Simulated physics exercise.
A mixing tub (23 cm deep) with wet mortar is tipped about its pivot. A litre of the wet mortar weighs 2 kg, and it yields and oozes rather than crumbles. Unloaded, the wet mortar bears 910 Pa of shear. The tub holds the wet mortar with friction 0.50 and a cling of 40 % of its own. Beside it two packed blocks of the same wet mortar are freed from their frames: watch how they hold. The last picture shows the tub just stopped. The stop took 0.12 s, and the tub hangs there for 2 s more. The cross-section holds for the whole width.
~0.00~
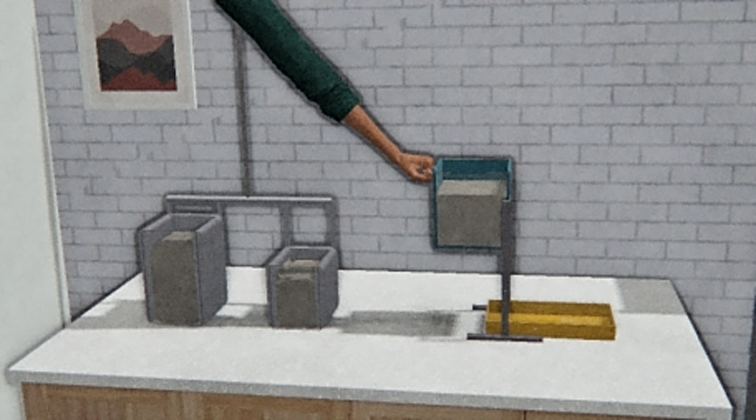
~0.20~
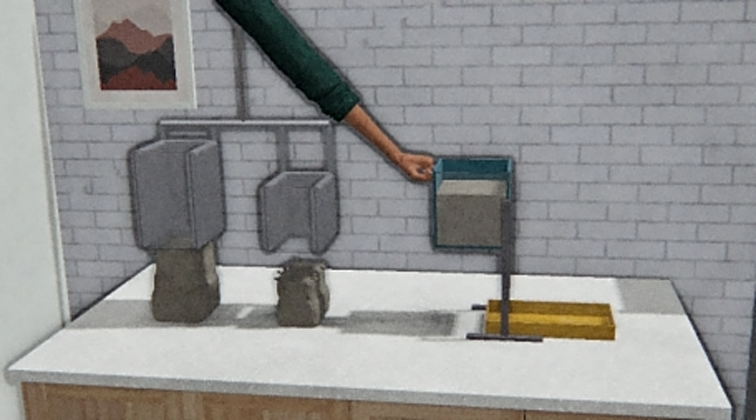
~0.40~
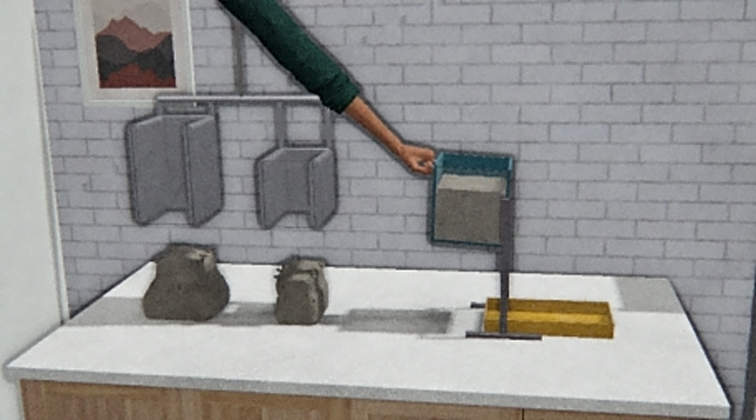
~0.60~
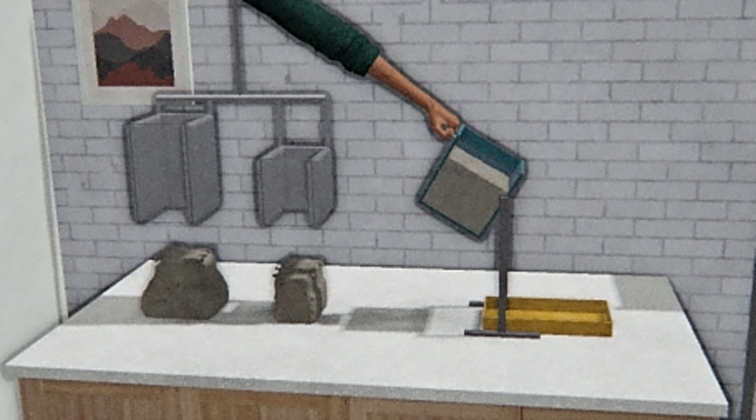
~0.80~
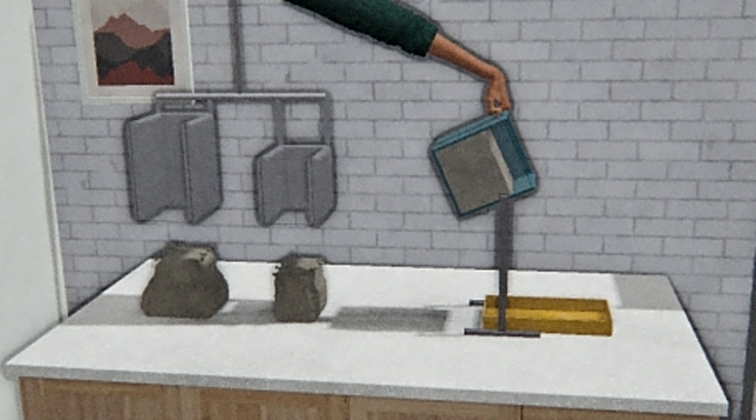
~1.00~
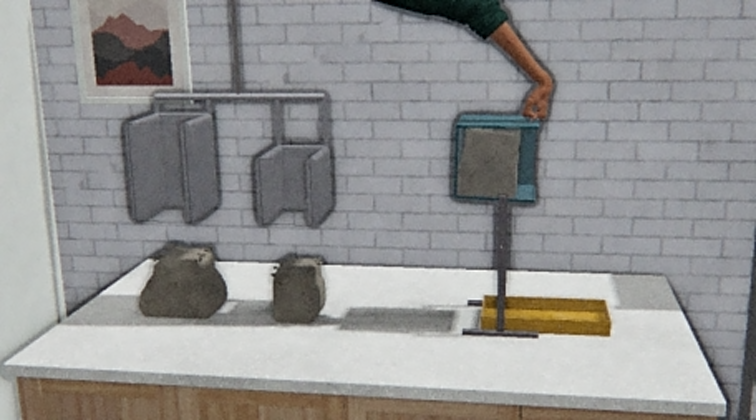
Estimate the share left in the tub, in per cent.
It comes to some 94 %.
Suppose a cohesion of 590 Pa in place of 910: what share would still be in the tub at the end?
Then about 65 %.
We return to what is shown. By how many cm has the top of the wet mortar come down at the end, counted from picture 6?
About 4 cm.
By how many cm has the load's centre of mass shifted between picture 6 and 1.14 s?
Roughly 3 cm.
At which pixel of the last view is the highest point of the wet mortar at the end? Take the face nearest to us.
Near (500, 145).
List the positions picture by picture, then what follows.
In the first picture, handle-side rim at (436, 172), tilt 0 degrees; crest of the wet mortar at (451, 193); block heights 27 cm, 18 cm (left to right).
In the second picture, handle-side rim at (436, 172), tilt 0 degrees; crest of the wet mortar at (451, 193); block heights 25 cm, 17 cm (left to right).
In the third picture, handle-side rim at (437, 166), tilt 4 degrees; crest of the wet mortar at (442, 188); block heights 20 cm, 17 cm (left to right).
In the fourth picture, handle-side rim at (460, 137), tilt 31 degrees; crest of the wet mortar at (452, 159); block heights 20 cm, 17 cm (left to right).
In the fifth picture, handle-side rim at (506, 122), tilt 67 degrees; crest of the wet mortar at (485, 134); block heights 20 cm, 17 cm (left to right).
In the sixth picture, handle-side rim at (538, 130), tilt 92 degrees; crest of the wet mortar at (471, 130); block heights 20 cm, 17 cm (left to right).
After 1.14 s, the tub is at 92 degrees and holds 100 %.
After 1.31 s, the tub is at 92 degrees and holds 96 %.
After 1.48 s, the tub is at 92 degrees and holds 94 %.
After 1.65 s, the tub is at 92 degrees and holds 94 %.
After 3.00 s, the tub is at 92 degrees and holds 94 %.
